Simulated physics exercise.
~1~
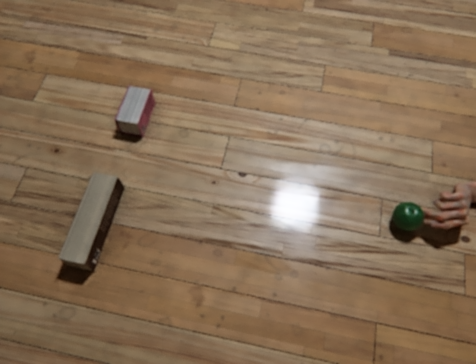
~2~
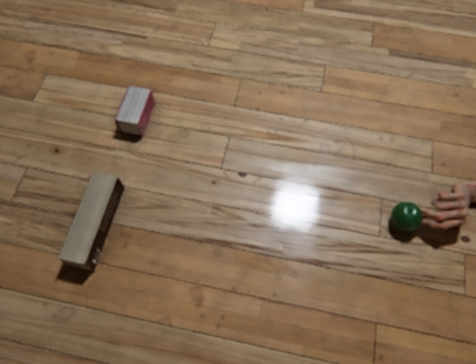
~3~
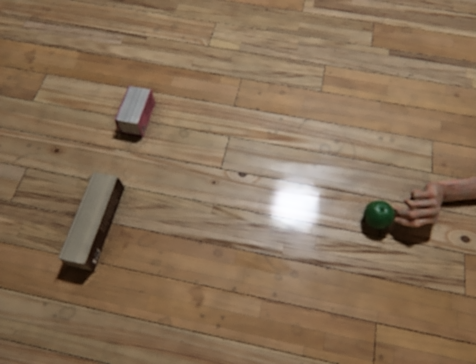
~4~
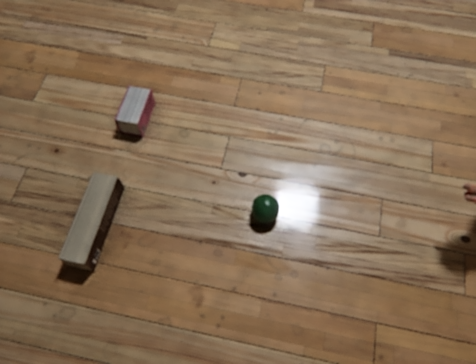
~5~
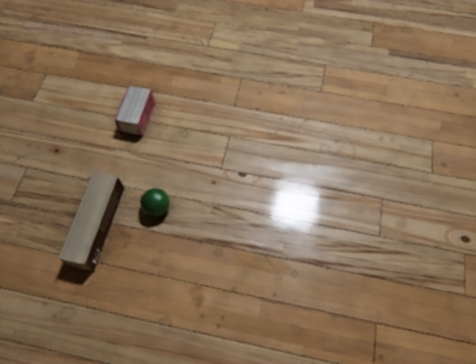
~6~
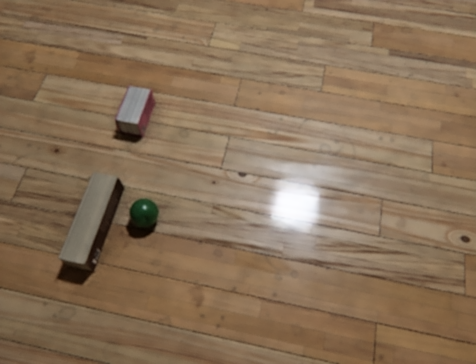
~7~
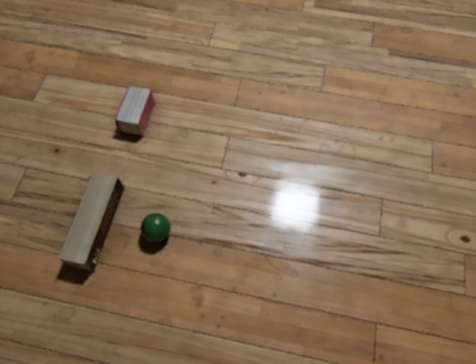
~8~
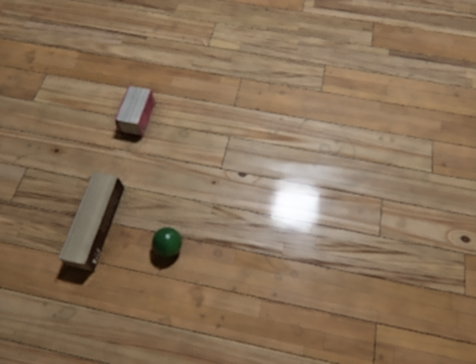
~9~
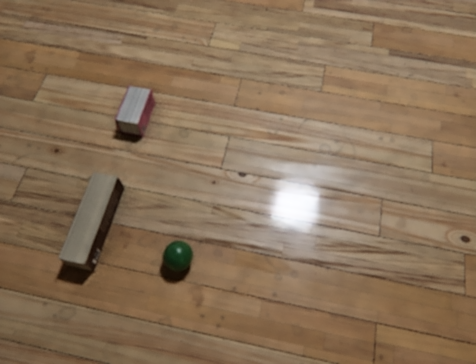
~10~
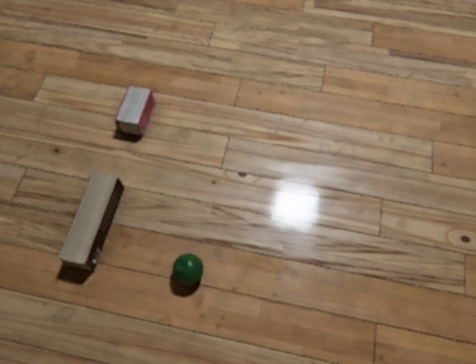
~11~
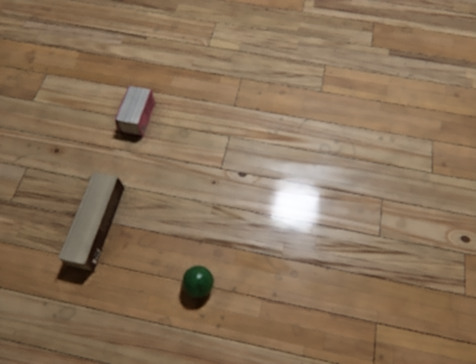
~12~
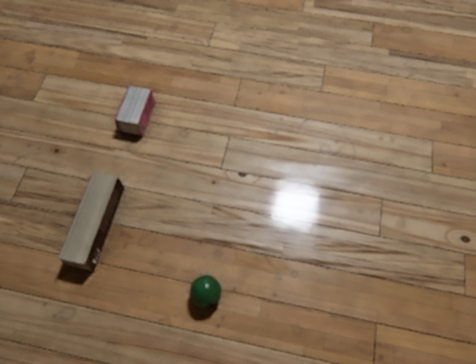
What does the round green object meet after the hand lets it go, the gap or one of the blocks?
It meets the long brown block, which stops it from going any farther left, and it bounces back toward the lower right without passing through the gap.
